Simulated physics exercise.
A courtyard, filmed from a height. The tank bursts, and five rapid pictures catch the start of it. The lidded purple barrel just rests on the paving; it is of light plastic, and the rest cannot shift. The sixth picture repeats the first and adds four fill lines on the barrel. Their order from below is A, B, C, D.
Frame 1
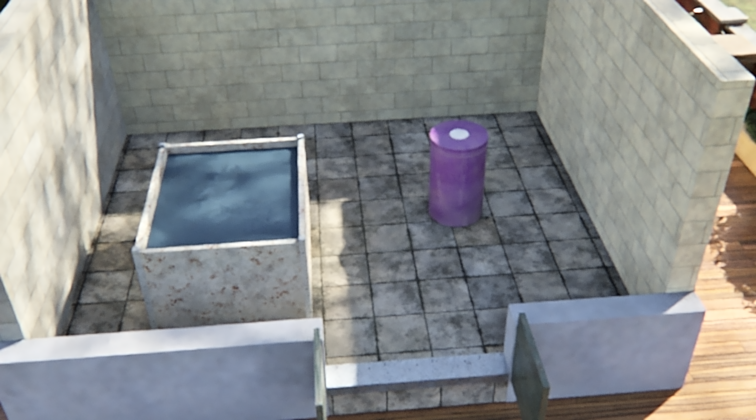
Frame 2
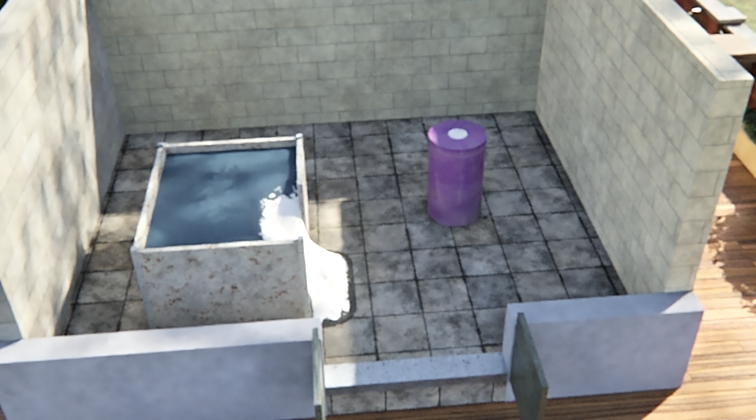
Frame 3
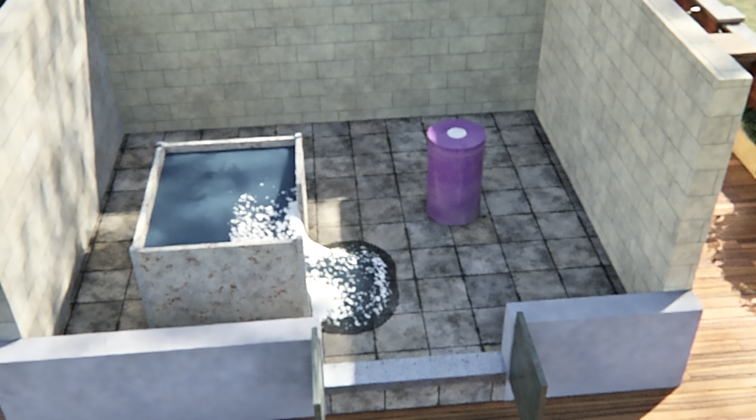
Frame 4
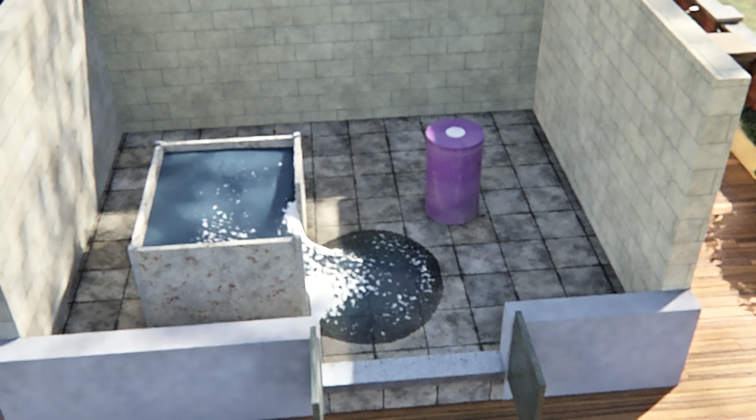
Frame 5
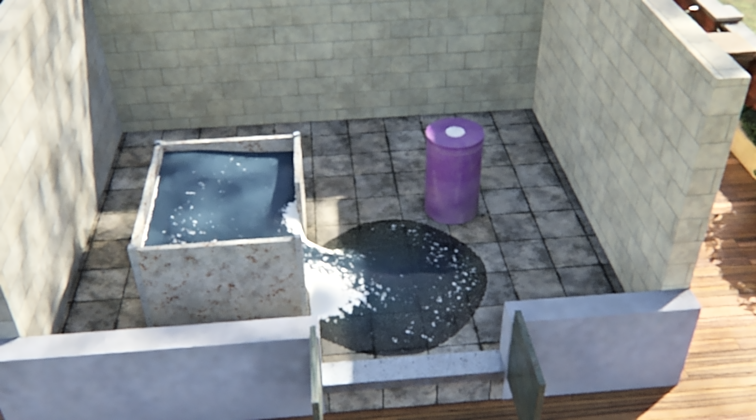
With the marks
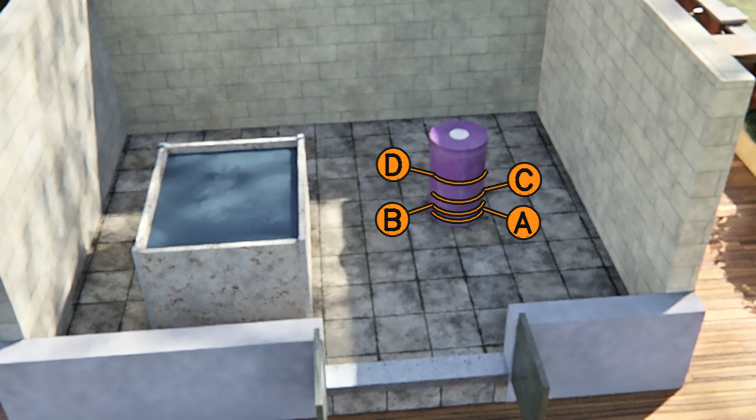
In a walled, tiled yard seen from above, water burst from the right side of a full stone tank and spread across the floor in a widening dark puddle, while a purple barrel stood nearby.
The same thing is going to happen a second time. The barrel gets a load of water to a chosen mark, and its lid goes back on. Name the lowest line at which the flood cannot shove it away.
That is level B.
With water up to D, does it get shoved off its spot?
No.
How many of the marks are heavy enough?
Three.
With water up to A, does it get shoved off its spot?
Yes.
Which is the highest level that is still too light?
A.
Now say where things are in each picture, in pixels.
Lid of the purple barrel at (459, 135); tank full, its middle at (228, 196); open gate at (416, 316).
Water covers 2 % of the ground and is seen nearest the barrel at (343, 263).
Water covers 5 % of the ground and is seen nearest the barrel at (367, 247).
Water covers 8 % of the ground and is seen nearest the barrel at (397, 237).
Lid of the purple barrel at (455, 132); water covers 12 % of the ground and is seen nearest the barrel at (435, 234).
On the marked copy, A at (460, 221); B at (461, 214); C at (461, 202); D at (462, 183); from the bottom up A, B, C, D.
With A, it is pushed about its own width away.
With B, it does not move.
With C, it does not move.
With D, it does not move.
